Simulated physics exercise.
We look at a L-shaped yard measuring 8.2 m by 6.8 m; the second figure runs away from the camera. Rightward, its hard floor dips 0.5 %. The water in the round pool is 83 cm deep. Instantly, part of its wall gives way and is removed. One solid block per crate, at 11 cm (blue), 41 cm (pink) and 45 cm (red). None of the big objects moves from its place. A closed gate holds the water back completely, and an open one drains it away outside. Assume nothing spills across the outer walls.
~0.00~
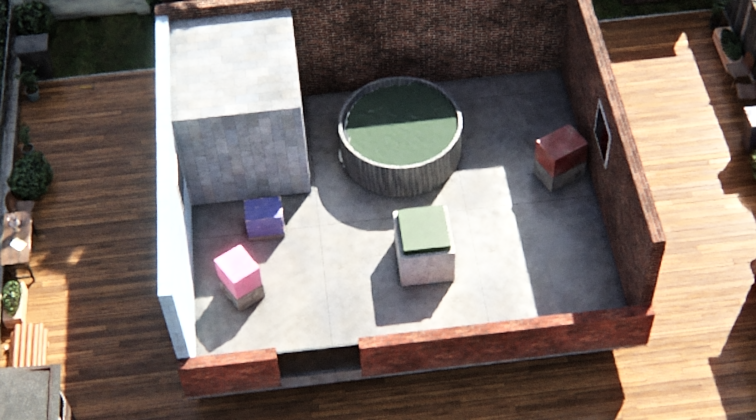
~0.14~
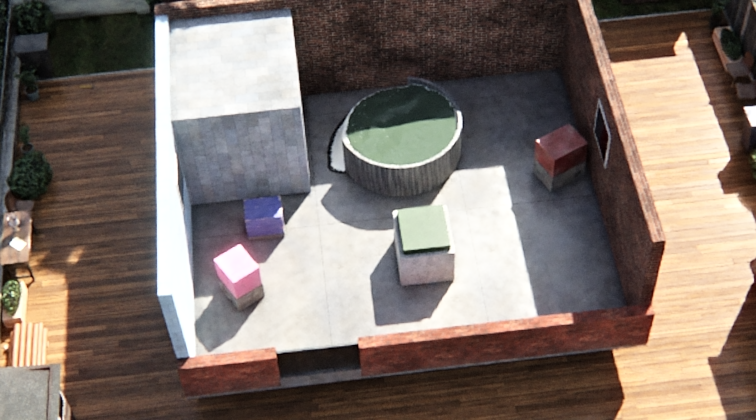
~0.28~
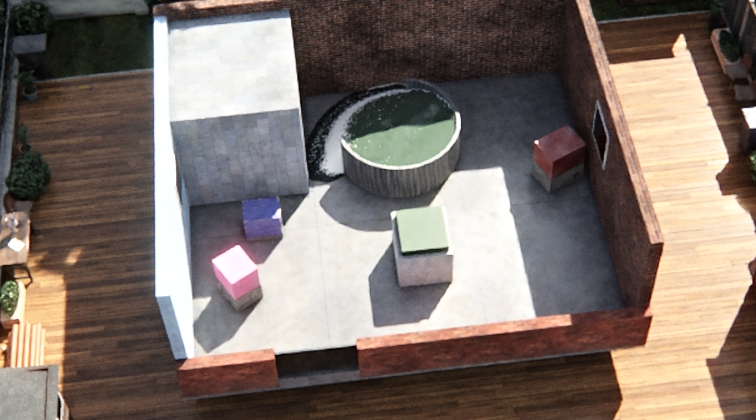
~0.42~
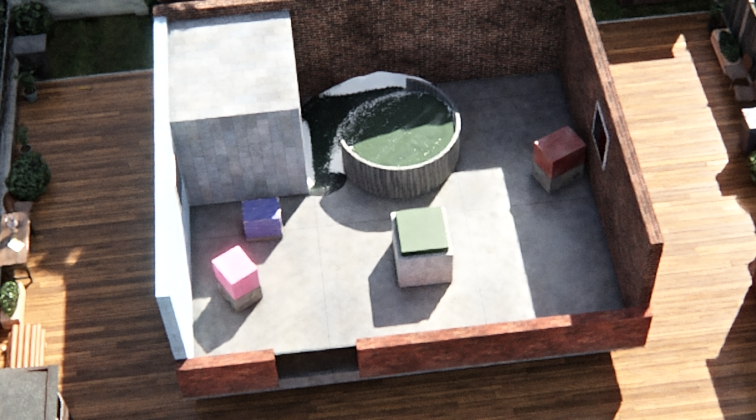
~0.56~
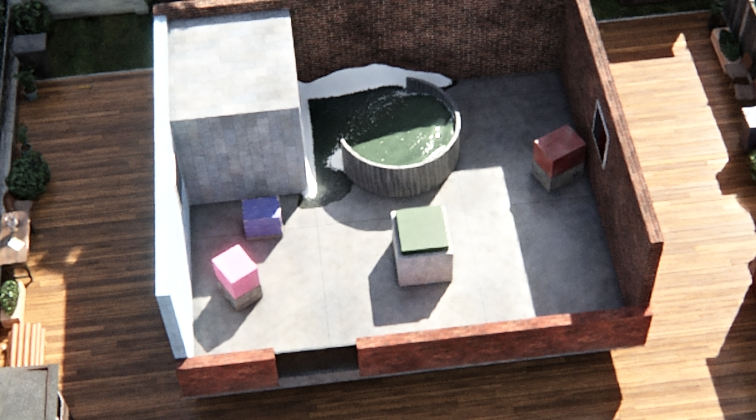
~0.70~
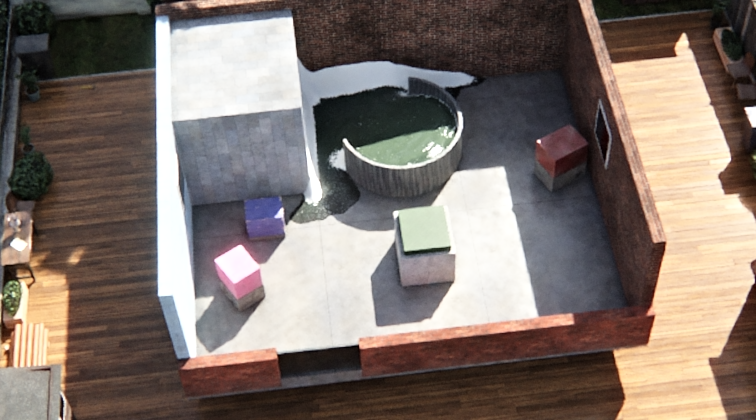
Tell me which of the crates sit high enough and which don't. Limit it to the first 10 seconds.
In turn: The blue crate sits high enough; the pink crate sits high enough; the red crate sits high enough.
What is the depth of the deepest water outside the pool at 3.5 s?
Peak depth: Approx. 34 cm.
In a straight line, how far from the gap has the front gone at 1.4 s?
That works out near 4.6 m.
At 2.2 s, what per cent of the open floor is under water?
Around 40 per cent.
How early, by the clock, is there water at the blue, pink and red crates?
The blue one at 0.8 seconds, pink at 1.8 seconds and red at 2.2 seconds.
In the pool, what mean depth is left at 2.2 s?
Mean depth: About 34 cm.
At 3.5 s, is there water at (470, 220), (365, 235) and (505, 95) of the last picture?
Going through the three points: Awash, then awash, then awash.
After 1.4 s water covers 25 % of the floor and is deepest (77 cm) near (305, 102); blue plinth reached, pink plinth not reached, red plinth not reached.
After 2.2 s water covers 40 % of the floor and is deepest (44 cm) near (306, 114); blue plinth reached, pink plinth reached, red plinth reached.
After 3.5 s water covers 60 % of the floor and is deepest (34 cm) near (583, 168); blue plinth reached, pink plinth reached, red plinth reached.
After 6.0 s water covers 90 % of the floor and is deepest (28 cm) near (396, 98); blue plinth reached, pink plinth reached, red plinth reached.
After 10.0 s water covers 100 % of the floor and is deepest (22 cm) near (305, 102); highest at the blue plinth 8 cm, highest at the pink plinth 10 cm, highest at the red plinth 32 cm.
